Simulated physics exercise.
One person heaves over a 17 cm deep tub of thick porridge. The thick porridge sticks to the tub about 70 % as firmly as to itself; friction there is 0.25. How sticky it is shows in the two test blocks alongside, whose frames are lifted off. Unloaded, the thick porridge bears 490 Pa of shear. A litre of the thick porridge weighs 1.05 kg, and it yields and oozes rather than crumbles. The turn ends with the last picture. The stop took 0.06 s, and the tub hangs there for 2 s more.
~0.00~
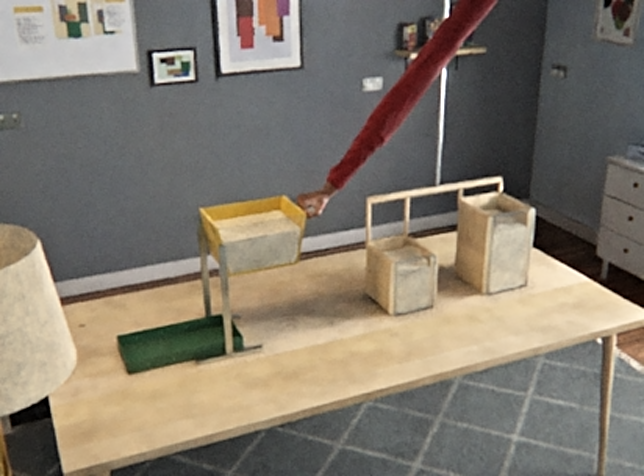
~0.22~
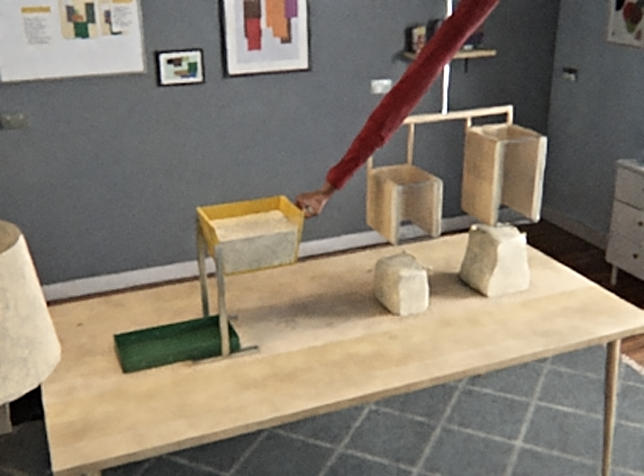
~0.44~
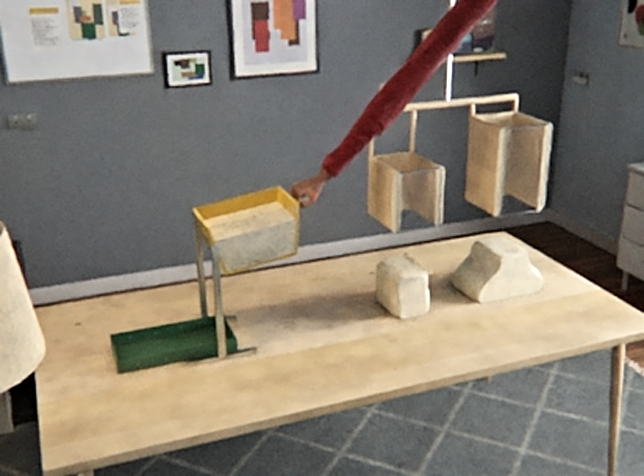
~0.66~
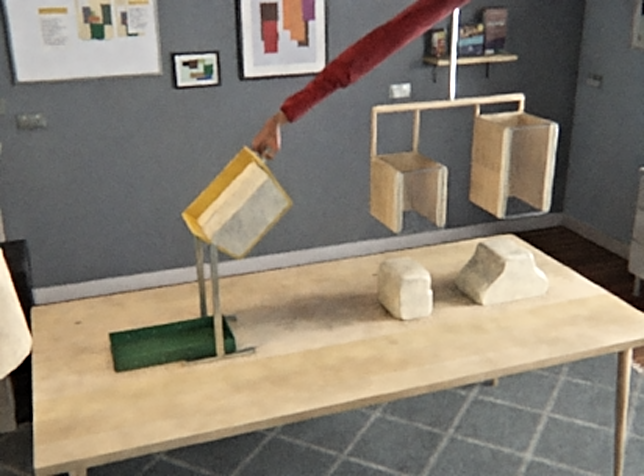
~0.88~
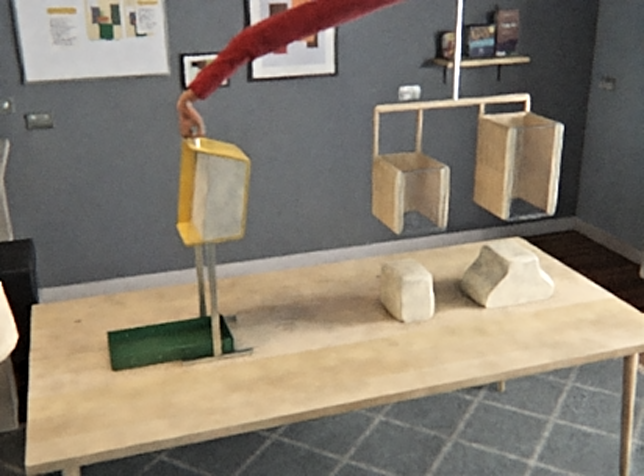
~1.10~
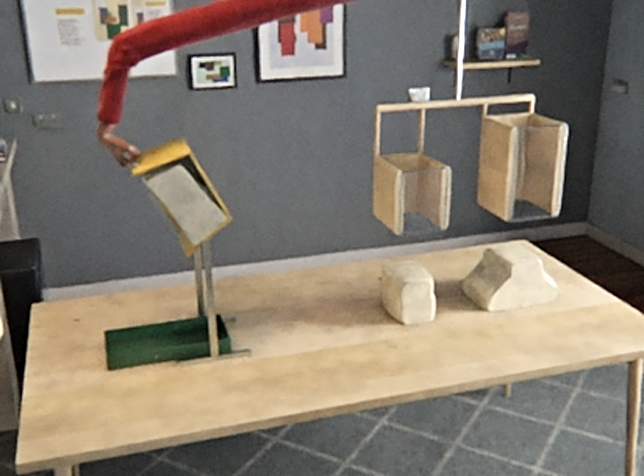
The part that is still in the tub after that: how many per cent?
Expect roughly 0 %.
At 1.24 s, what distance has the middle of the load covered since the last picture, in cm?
Roughly 14 cm.
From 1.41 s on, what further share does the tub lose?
Near 0 %.
After 1.24 s, the tub is at 117 degrees and holds 35 %.
After 1.41 s, the tub is at 117 degrees and holds 0 %.
After 1.58 s, the tub is at 117 degrees and holds 0 %.
After 1.75 s, the tub is at 117 degrees and holds 0 %.
After 3.10 s, at the end, the tub is at 117 degrees and holds 0 %.
